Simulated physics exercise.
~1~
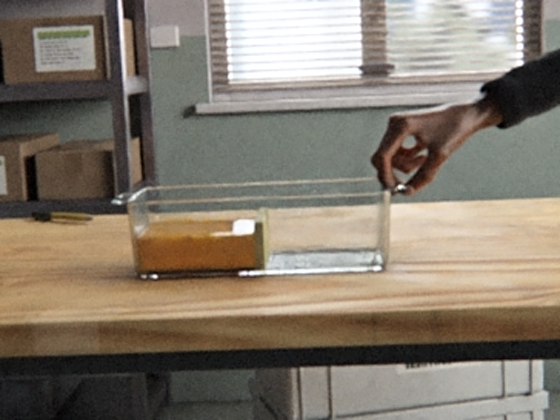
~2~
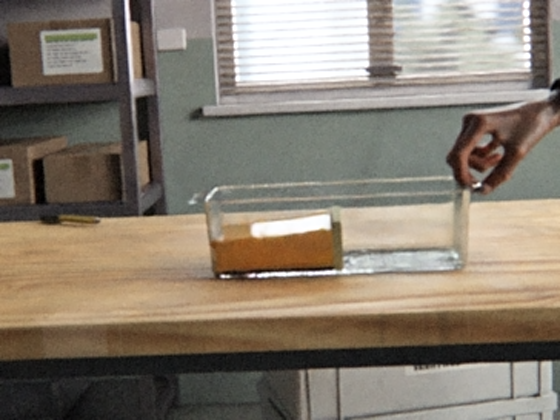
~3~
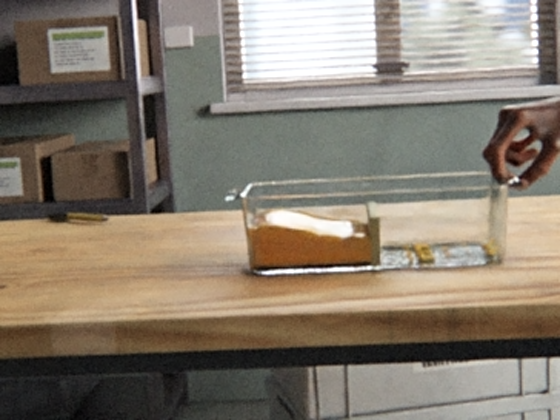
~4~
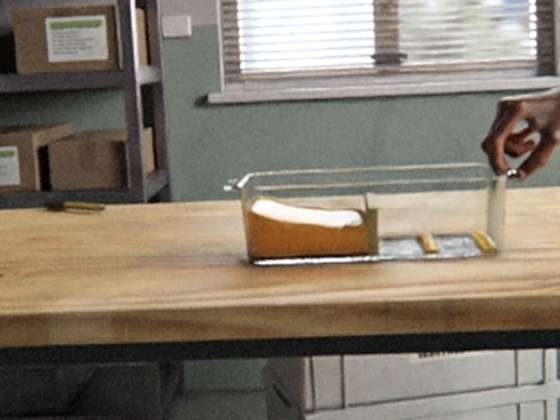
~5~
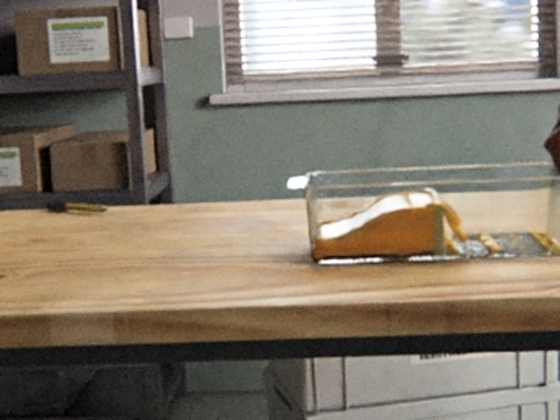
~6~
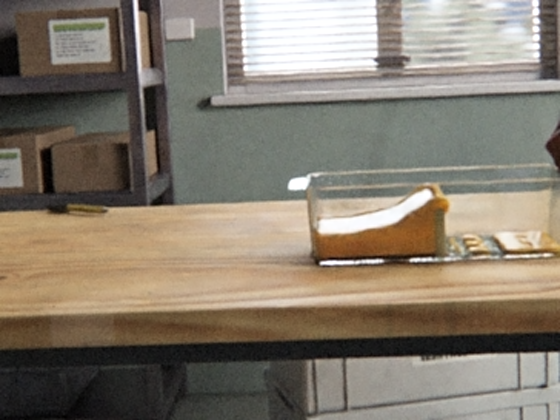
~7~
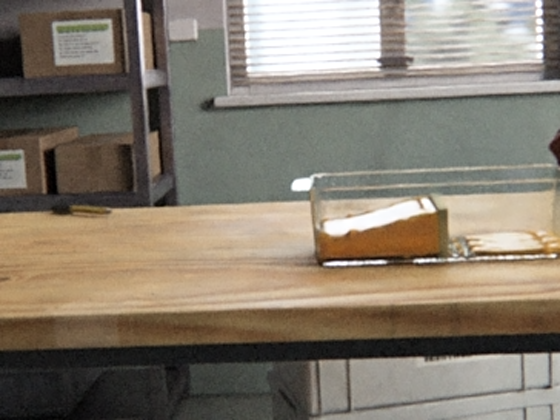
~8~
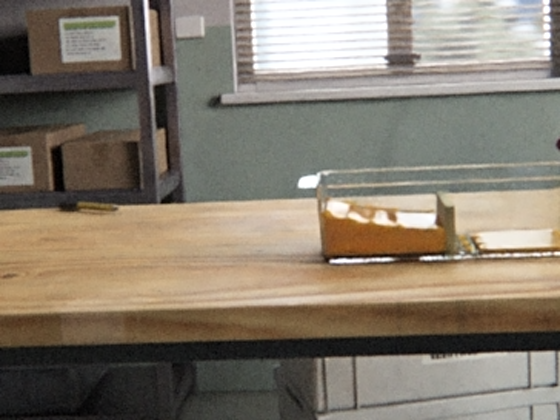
In a room with dark shelves of cardboard boxes and a window with blinds, a slightly swaying view faces a wooden table from the side. A clear, open box stands on it, split by a low wall, with orange juice on the left and the right side empty. A hand at the right rim pulls the box rightward, and the juice tilts and sloshes, a little reaching the right side. After a pause, the box is pulled right again, and the juice surges up and spills over the wall. It rocks back and settles, leaving a shallow puddle on the right and most juice on the left.
